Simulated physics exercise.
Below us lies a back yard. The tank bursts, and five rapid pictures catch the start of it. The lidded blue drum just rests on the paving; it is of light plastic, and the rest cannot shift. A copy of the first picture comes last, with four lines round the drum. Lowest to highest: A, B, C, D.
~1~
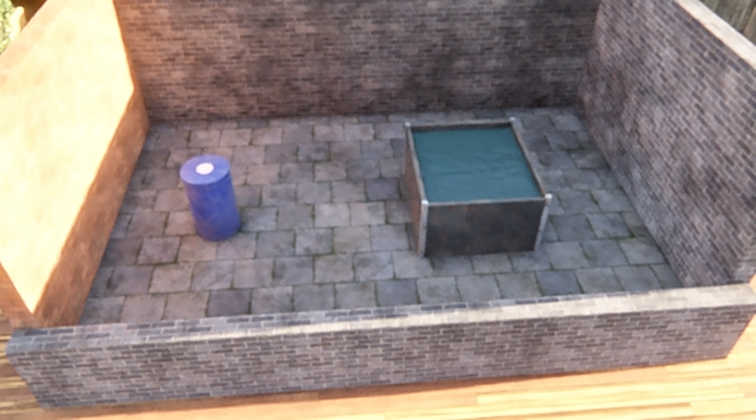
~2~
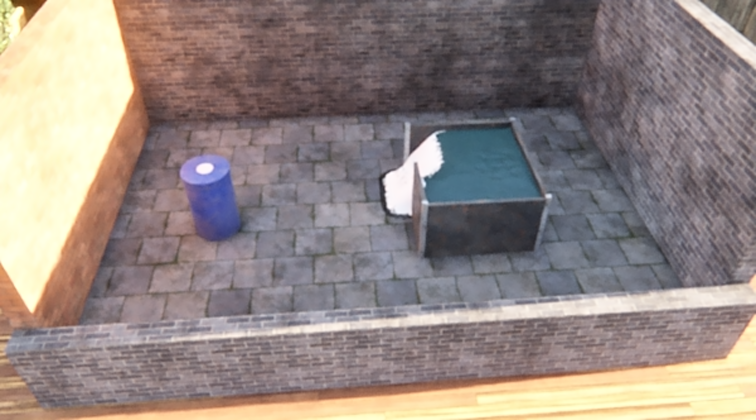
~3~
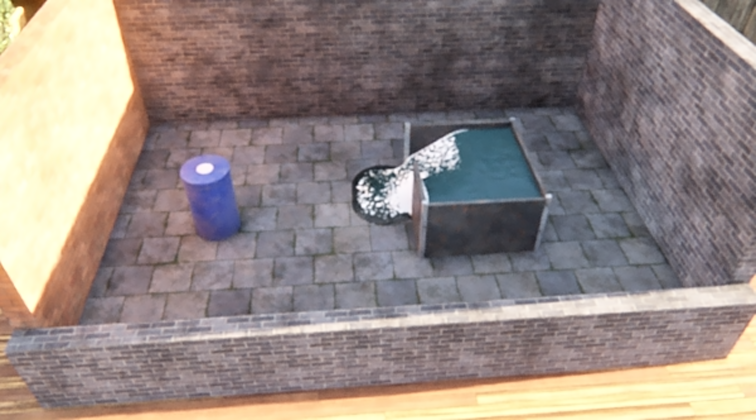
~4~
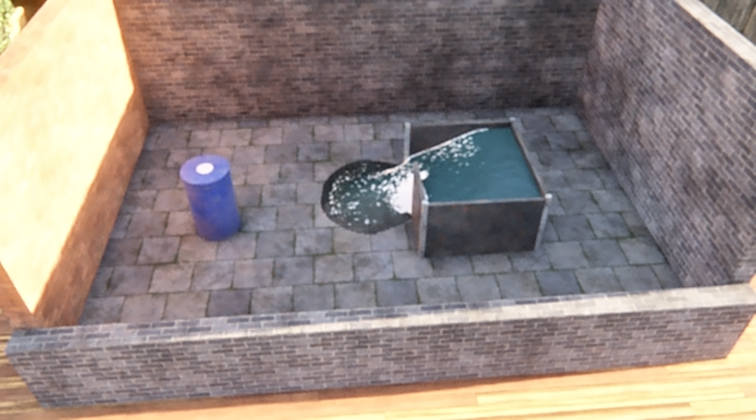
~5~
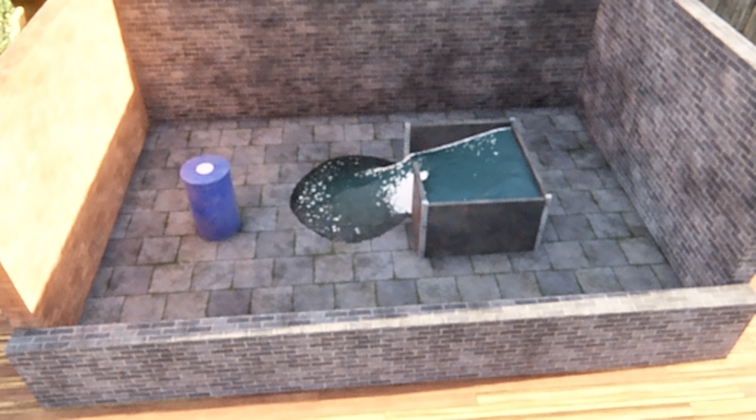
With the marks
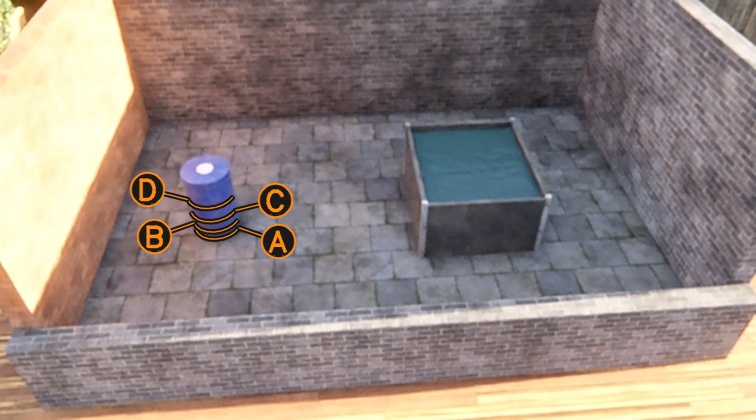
At first, a full tank of dark green water stands on the paving of a walled back yard, with a blue drum to its left. Then water gushes out of the tank's left side in a white, foaming rush, and a rounded pool spreads leftward across the stones, nearer the motionless drum.
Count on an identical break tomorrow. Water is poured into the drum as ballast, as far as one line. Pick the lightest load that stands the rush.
C.
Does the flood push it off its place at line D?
No.
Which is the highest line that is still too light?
That is line B.
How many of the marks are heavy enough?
Two.
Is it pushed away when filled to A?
Yes, it does.
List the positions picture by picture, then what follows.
Lid of the blue drum at (205, 169); tank full, its middle at (472, 164).
Water covers 1 % of the ground and is seen nearest the drum at (393, 203).
Water covers 3 % of the ground and is seen nearest the drum at (361, 203).
Water covers 5 % of the ground and is seen nearest the drum at (330, 201).
Lid of the blue drum at (205, 169); water covers 8 % of the ground and is seen nearest the drum at (300, 203).
On the marked copy, A at (215, 239); B at (214, 232); C at (211, 221); D at (208, 208); from the bottom up A, B, C, D.
With A, it is pushed about 6 times its own width away.
With B, it is pushed about its own width away.
With C, it does not move.
With D, it does not move.
